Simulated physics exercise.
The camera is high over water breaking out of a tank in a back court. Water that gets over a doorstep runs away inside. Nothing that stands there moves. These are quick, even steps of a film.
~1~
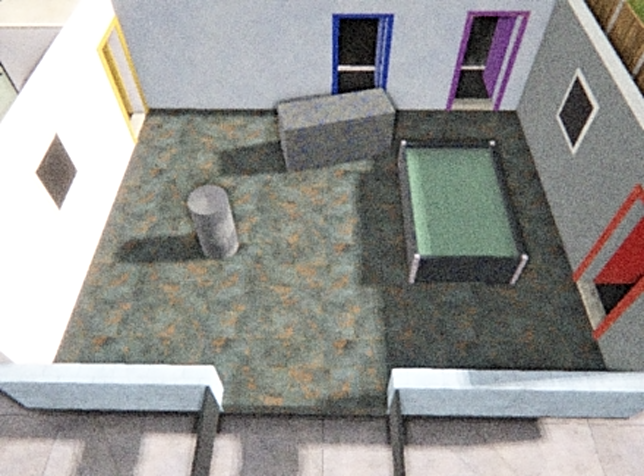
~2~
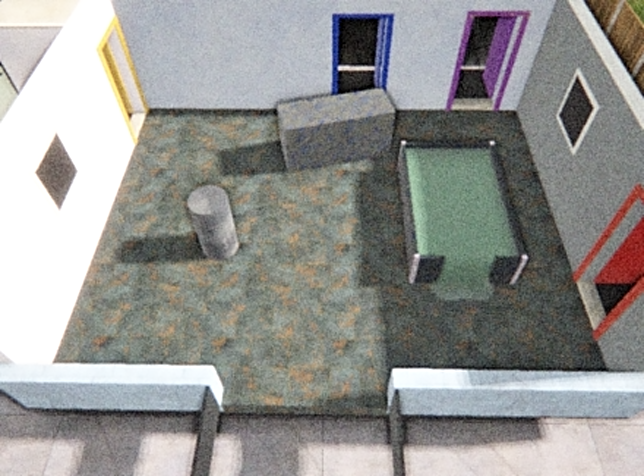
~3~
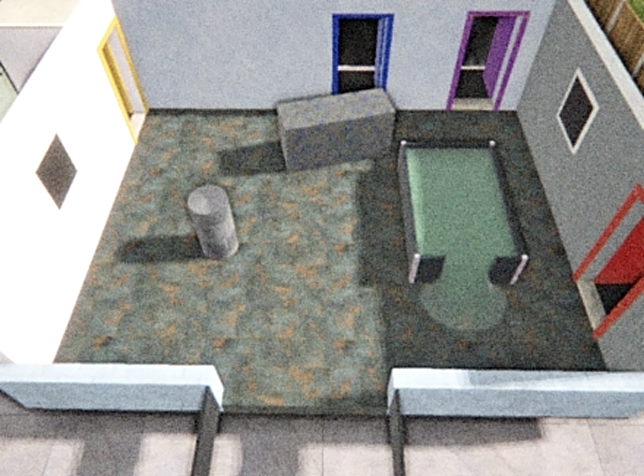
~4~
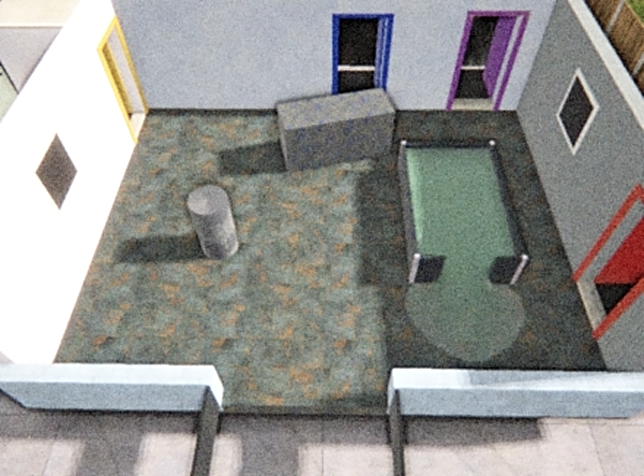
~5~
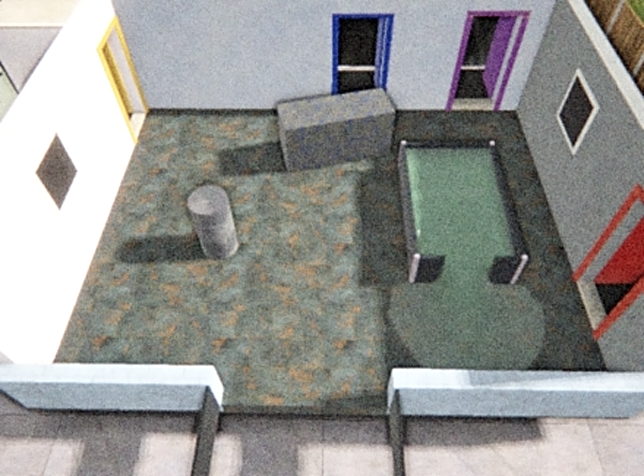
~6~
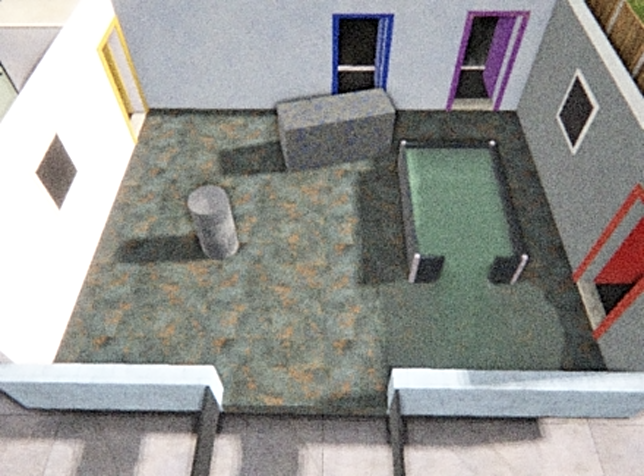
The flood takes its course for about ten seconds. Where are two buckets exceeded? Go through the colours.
One by one: The blue door holds within the limit; the yellow door holds within the limit; the purple door holds within the limit; the red door floods.
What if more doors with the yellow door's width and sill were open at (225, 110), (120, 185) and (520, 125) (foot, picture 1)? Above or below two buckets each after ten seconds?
One after the other: Keeps below it, keeps below it, lets more in.
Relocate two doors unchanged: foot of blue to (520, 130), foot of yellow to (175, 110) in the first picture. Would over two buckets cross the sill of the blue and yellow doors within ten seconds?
Then: The blue one passes that mark; the yellow one is under.
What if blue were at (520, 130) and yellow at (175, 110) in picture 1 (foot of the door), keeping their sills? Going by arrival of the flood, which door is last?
That is the yellow-painted one.
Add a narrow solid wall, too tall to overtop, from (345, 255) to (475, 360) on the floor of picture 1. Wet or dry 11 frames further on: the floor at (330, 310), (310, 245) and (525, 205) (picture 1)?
In turn: Dry, free of water, no water.
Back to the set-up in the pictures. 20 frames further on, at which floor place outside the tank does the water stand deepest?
At about (611, 393).
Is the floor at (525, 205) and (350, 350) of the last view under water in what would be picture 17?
In that order: Dry, flooded.
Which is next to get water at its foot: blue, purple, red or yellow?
It is the red one.
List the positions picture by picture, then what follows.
Still water in the open tank at (457, 198), in the first frame.
Water pours out at (464, 272) and has run to (440, 295), in the second frame.
The front is at (456, 325), out from the gap at (463, 274), in the third frame.
The front is at (465, 355), out from the gap at (463, 274), in the fourth frame.
Water pours out at (464, 274) and has run to a hidden place, in the fifth frame.
Water pours out at (464, 273) and has run to a hidden place, in the sixth frame.
A moment on, water covers 10 % of the floor; the blue door not reached, the yellow door not reached, the purple door not reached, the red door not reached.
Next, water covers 15 % of the floor; the blue door not reached, the yellow door not reached, the purple door not reached, the red door wet at the sill, nothing in.
Then, water covers 35 % of the floor; the blue door not reached, the yellow door not reached, the purple door not reached, the red door under two buckets in.
Later, water covers 50 % of the floor; the blue door not reached, the yellow door not reached, the purple door under two buckets in, the red door over two buckets in.
In the end, water covers 85 % of the floor; the blue door wet at the sill, nothing in, the yellow door wet at the sill, nothing in, the purple door under two buckets in, the red door over two buckets in.
